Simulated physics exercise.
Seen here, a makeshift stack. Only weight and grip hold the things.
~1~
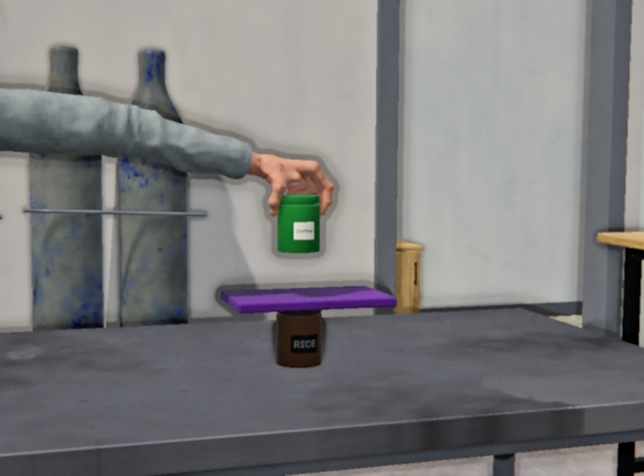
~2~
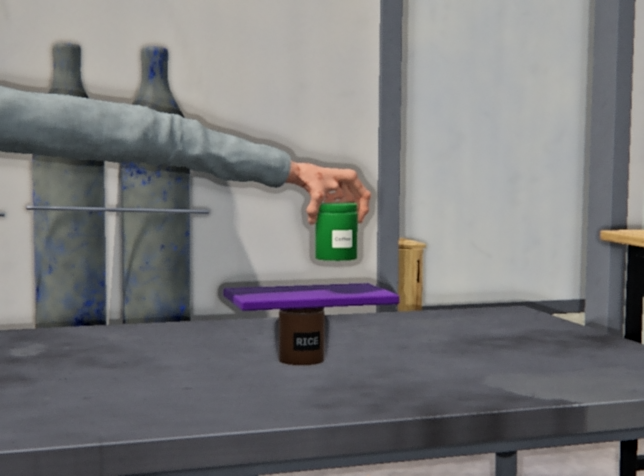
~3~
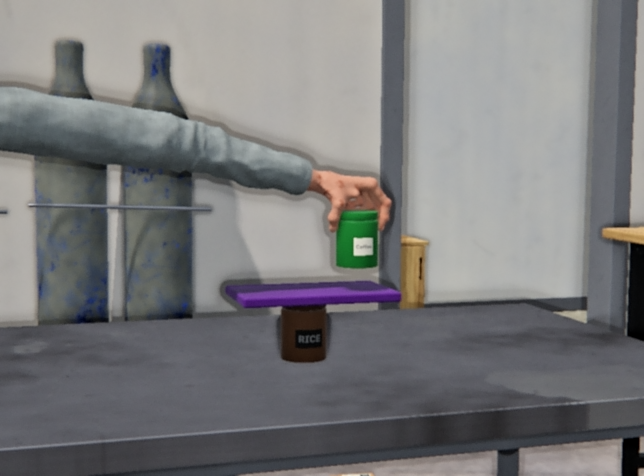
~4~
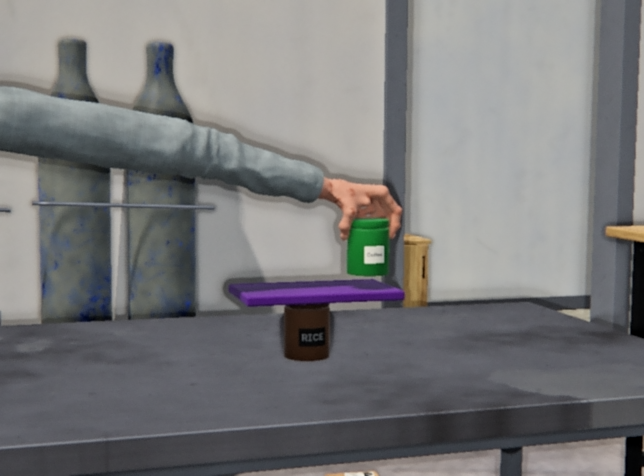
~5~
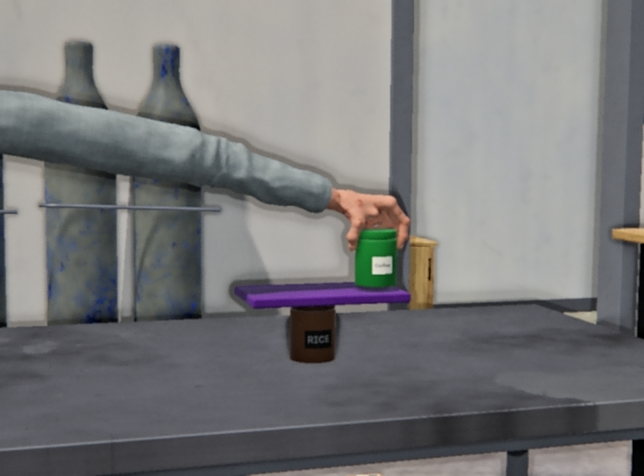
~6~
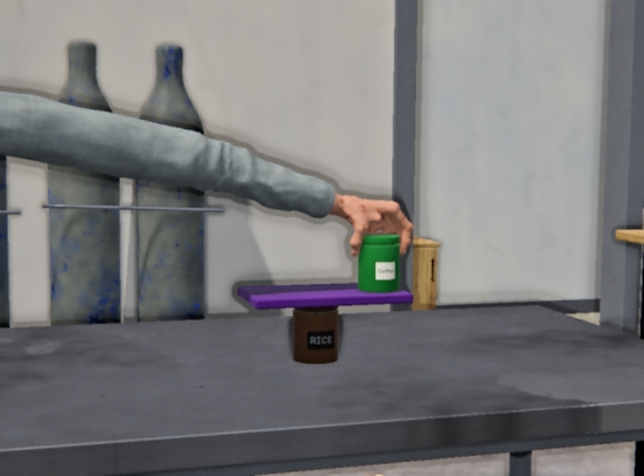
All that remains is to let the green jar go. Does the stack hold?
Here the stack loses its balance.
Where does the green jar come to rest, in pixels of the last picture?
At about (464, 337).
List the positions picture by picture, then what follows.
In the first frame, on its way; green jar (299, 224); brown jar (299, 334).
In the second frame, on its way; green jar (336, 231); brown jar (302, 331).
In the third frame, on its way; green jar (357, 239); brown jar (304, 328).
In the fourth frame, on its way; green jar (368, 247); brown jar (307, 327).
In the fifth frame, on its way; green jar (376, 257); brown jar (313, 329).
In the sixth frame, in place under the hand; green jar (379, 263); brown jar (316, 330).
Then, 0.30 s after the last picture, green jar now fallen; purple lid tipped 37° from how it was.
Then, 0.40 s after the last picture, purple lid tipped 62° from how it was.
Then, 0.50 s after the last picture, purple lid tipped 61° from how it was.
Then, 0.70 s after the last picture, purple lid tipped 35° from how it was.
At rest, fallen, green jar and purple lid; brown jar in place. Seen from the same camera at the end, green jar near (463, 337). The stack comes apart.
